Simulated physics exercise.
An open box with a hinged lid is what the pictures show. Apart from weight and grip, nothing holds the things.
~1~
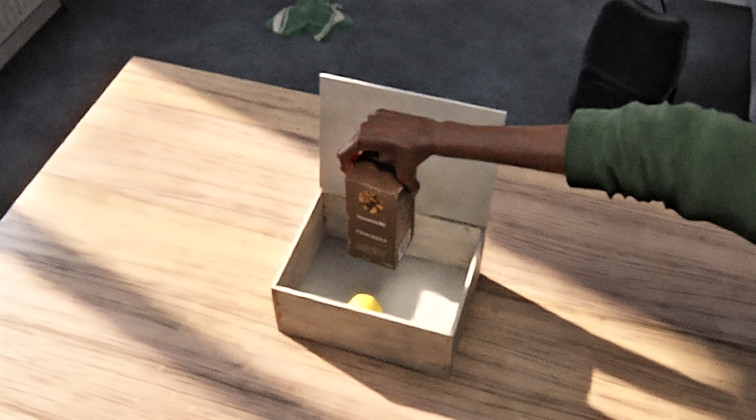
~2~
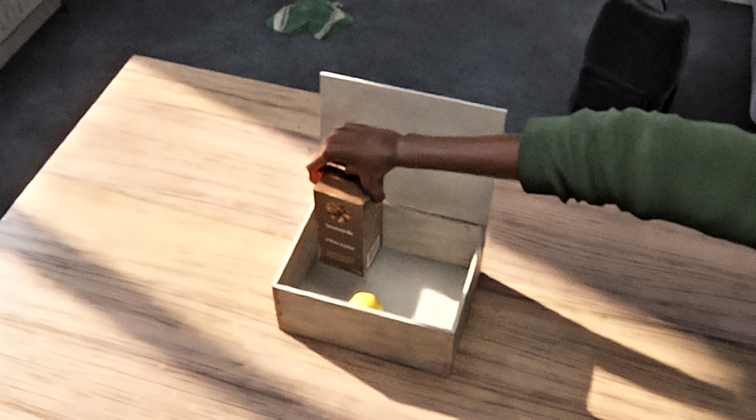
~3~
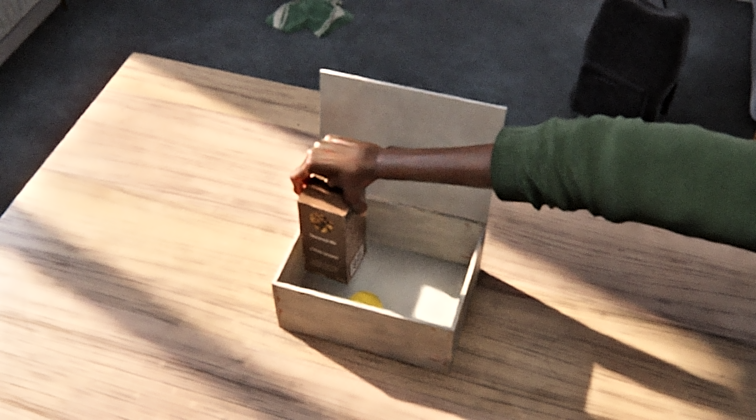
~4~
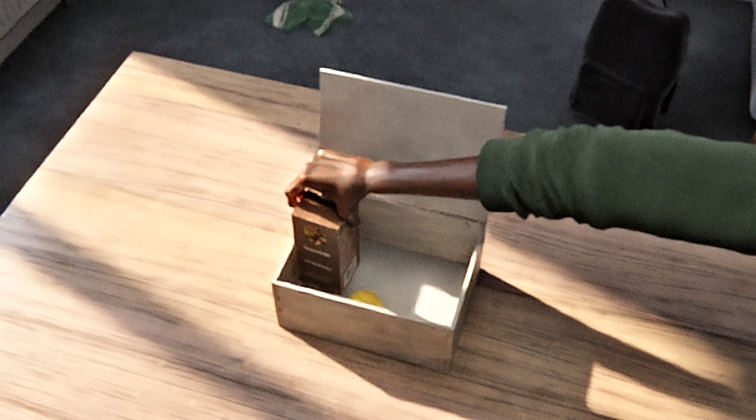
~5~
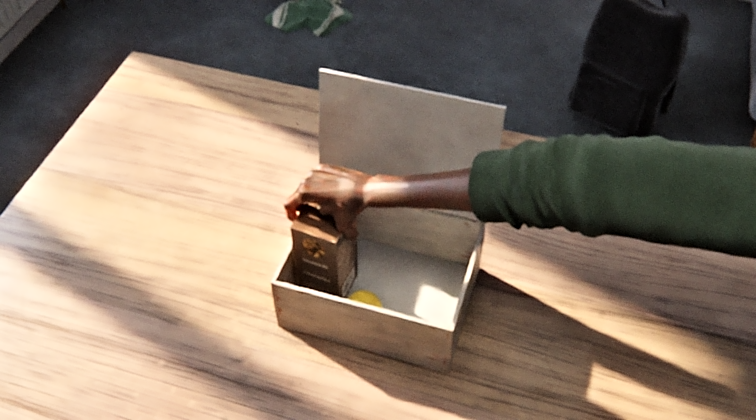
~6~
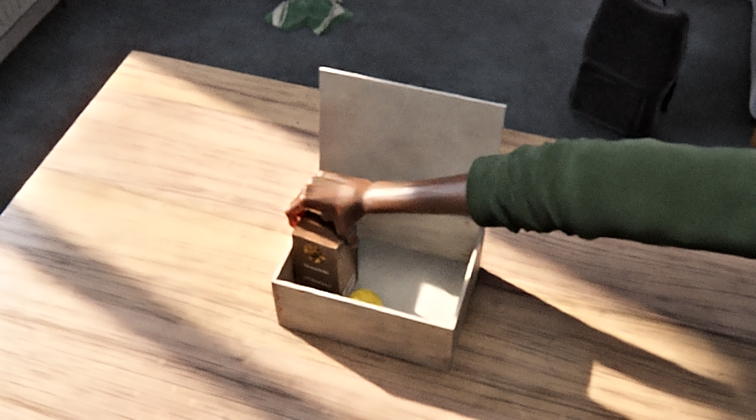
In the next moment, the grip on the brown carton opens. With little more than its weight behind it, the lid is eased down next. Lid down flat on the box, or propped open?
Propped open.
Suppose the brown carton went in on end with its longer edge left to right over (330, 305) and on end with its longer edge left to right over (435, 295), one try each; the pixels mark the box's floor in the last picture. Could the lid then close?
On the first try the lid remains open; on the second it remains open.
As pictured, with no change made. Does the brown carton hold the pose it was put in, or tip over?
It stays as it was set.
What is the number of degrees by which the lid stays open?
Some 35° above the rim.
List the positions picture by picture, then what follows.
The first frame shows still above its spot; brown carton (381, 209).
The second frame shows still above its spot; brown carton (350, 218).
The third frame shows still above its spot; brown carton (334, 228).
The fourth frame shows still above its spot; brown carton (327, 240).
The fifth frame shows still above its spot; brown carton (326, 252).
The sixth frame shows in place under the hand; brown carton (327, 257).
Then, 1.10 s after the last picture, lid starting down.
Then, 1.40 s after the last picture, lid 73° above the rim.
Then, 1.60 s after the last picture, lid 57° above the rim.
Then, 1.80 s after the last picture, lid 35° above the rim.
At rest, lid 33° above the rim; both in place. Seen from the same camera at the end, brown carton near (327, 257).
